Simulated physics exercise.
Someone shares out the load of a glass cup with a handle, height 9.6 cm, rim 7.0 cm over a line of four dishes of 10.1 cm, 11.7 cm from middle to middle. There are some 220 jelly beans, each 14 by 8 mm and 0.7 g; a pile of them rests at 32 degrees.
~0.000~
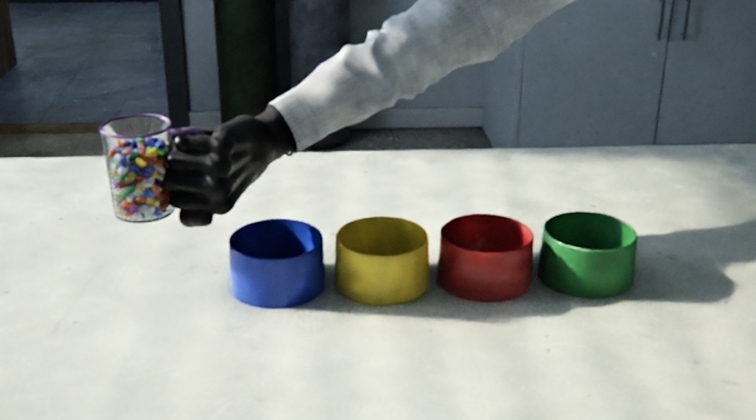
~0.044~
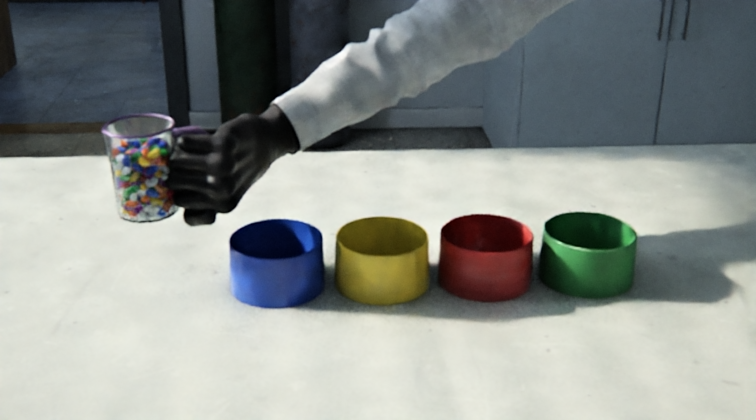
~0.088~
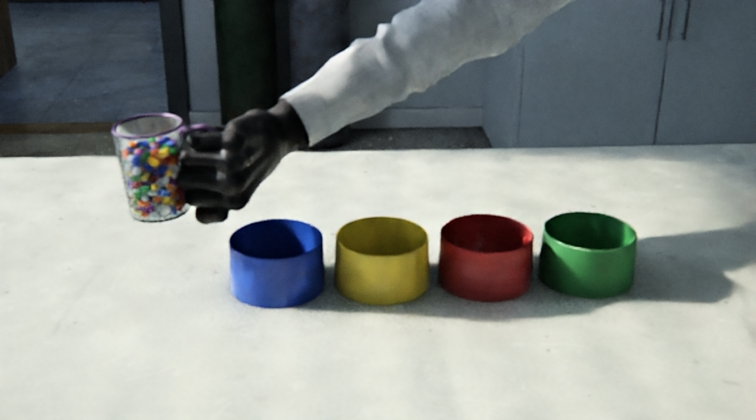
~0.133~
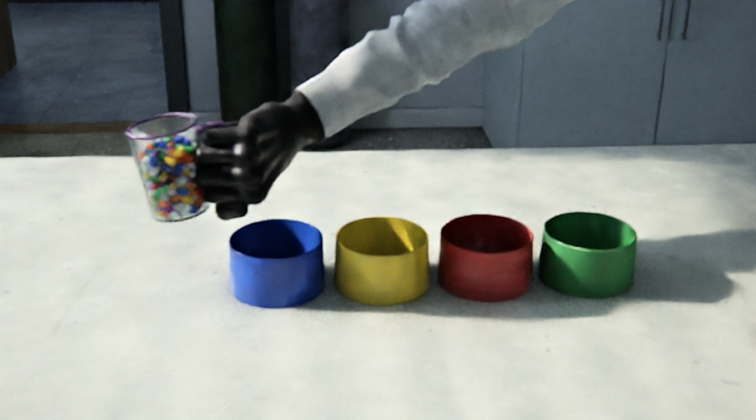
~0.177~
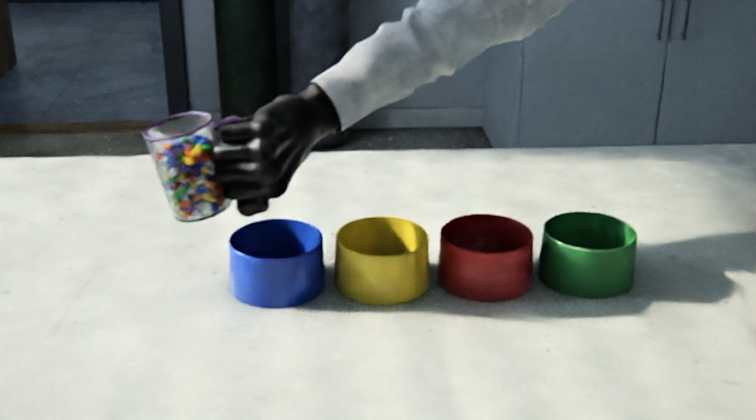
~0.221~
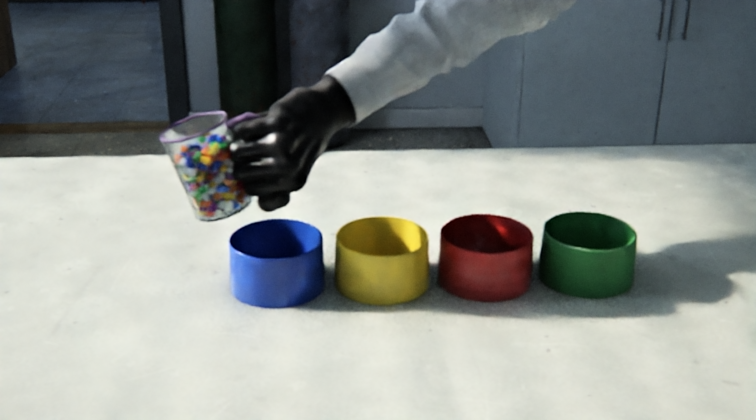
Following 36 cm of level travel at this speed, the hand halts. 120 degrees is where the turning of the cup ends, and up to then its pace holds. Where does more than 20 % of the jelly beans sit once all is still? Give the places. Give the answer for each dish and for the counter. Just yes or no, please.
In short: Red dish no, blue dish no, green dish no, yellow dish yes, counter yes.
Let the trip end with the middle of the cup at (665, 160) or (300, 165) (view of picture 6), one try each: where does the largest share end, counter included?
Green; blue.
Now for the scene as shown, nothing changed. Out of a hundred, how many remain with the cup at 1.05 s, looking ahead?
Close to 100 in a hundred.
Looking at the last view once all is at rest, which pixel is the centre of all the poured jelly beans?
Centre at rest, approx.: (392, 269) px.
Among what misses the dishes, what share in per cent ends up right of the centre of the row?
Share on that side: Roughly 50 %.
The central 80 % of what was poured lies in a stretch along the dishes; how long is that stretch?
Roughly 9 cm of the row.
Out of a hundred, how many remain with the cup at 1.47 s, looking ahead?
20 per cent.
After 0.72 s, tilt 66 degrees; cup holds 100 %.
After 1.05 s, tilt 99 degrees; cup holds 100 %.
After 1.47 s, tilt 120 degrees; cup holds 20 %, yellow 50 %.
By 2.6 s all is still; red 0 %, blue 0 %, green 0 %, yellow 75 %, counter 25 %.
